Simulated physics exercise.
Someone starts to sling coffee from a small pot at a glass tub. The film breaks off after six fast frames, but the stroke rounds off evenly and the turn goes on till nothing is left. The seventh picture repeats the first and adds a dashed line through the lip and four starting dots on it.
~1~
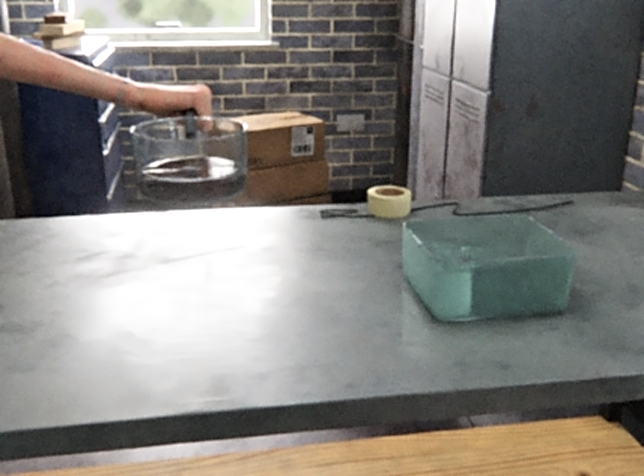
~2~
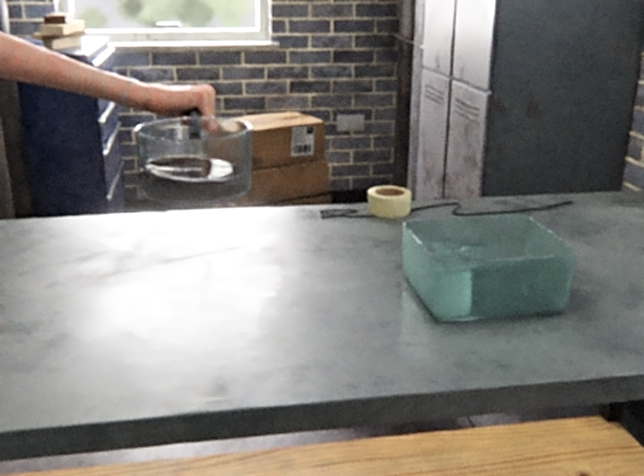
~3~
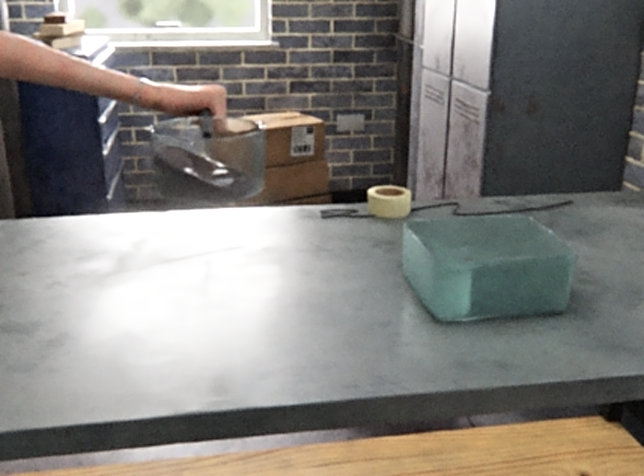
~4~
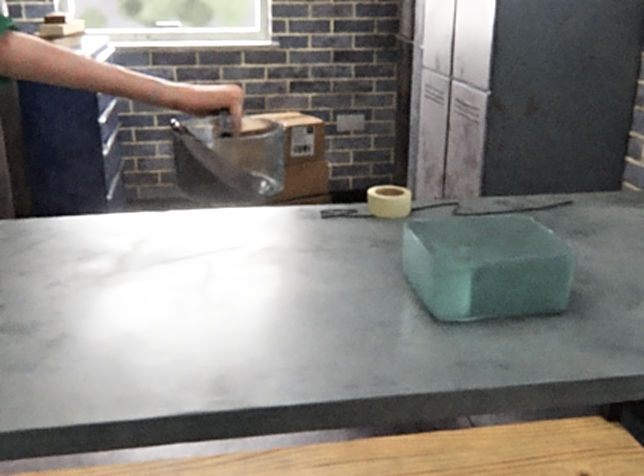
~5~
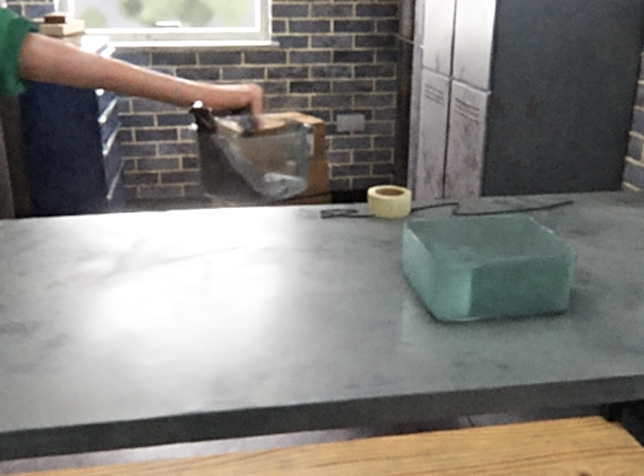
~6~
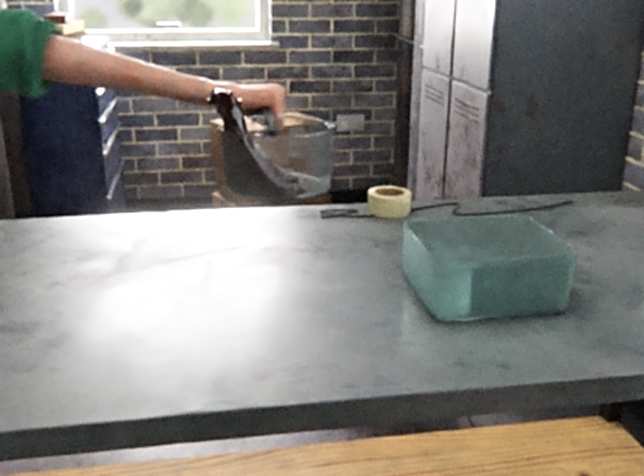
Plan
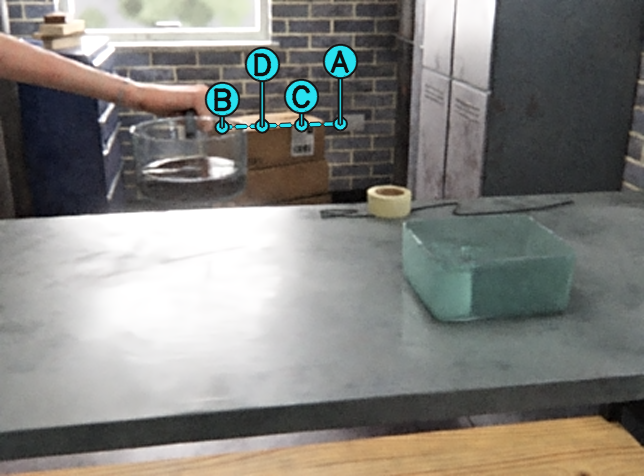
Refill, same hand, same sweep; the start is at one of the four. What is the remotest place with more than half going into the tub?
It is C.
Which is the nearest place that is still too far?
Place D.
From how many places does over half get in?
Two of them.
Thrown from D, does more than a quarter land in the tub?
No.
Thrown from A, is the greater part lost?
No, that is safe.
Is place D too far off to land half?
Yes.
On the marked copy, A at (340, 123); B at (222, 127); C at (301, 124); D at (262, 126).
For place A, about 70 % lands in the tub, 1 % falls short and 29 % goes beside or beyond.
For place B, about 8 % lands in the tub, 77 % falls short and 15 % goes beside or beyond.
For place C, about 69 % lands in the tub, 8 % falls short and 23 % goes beside or beyond.
For place D, about 20 % lands in the tub, 61 % falls short and 19 % goes beside or beyond.
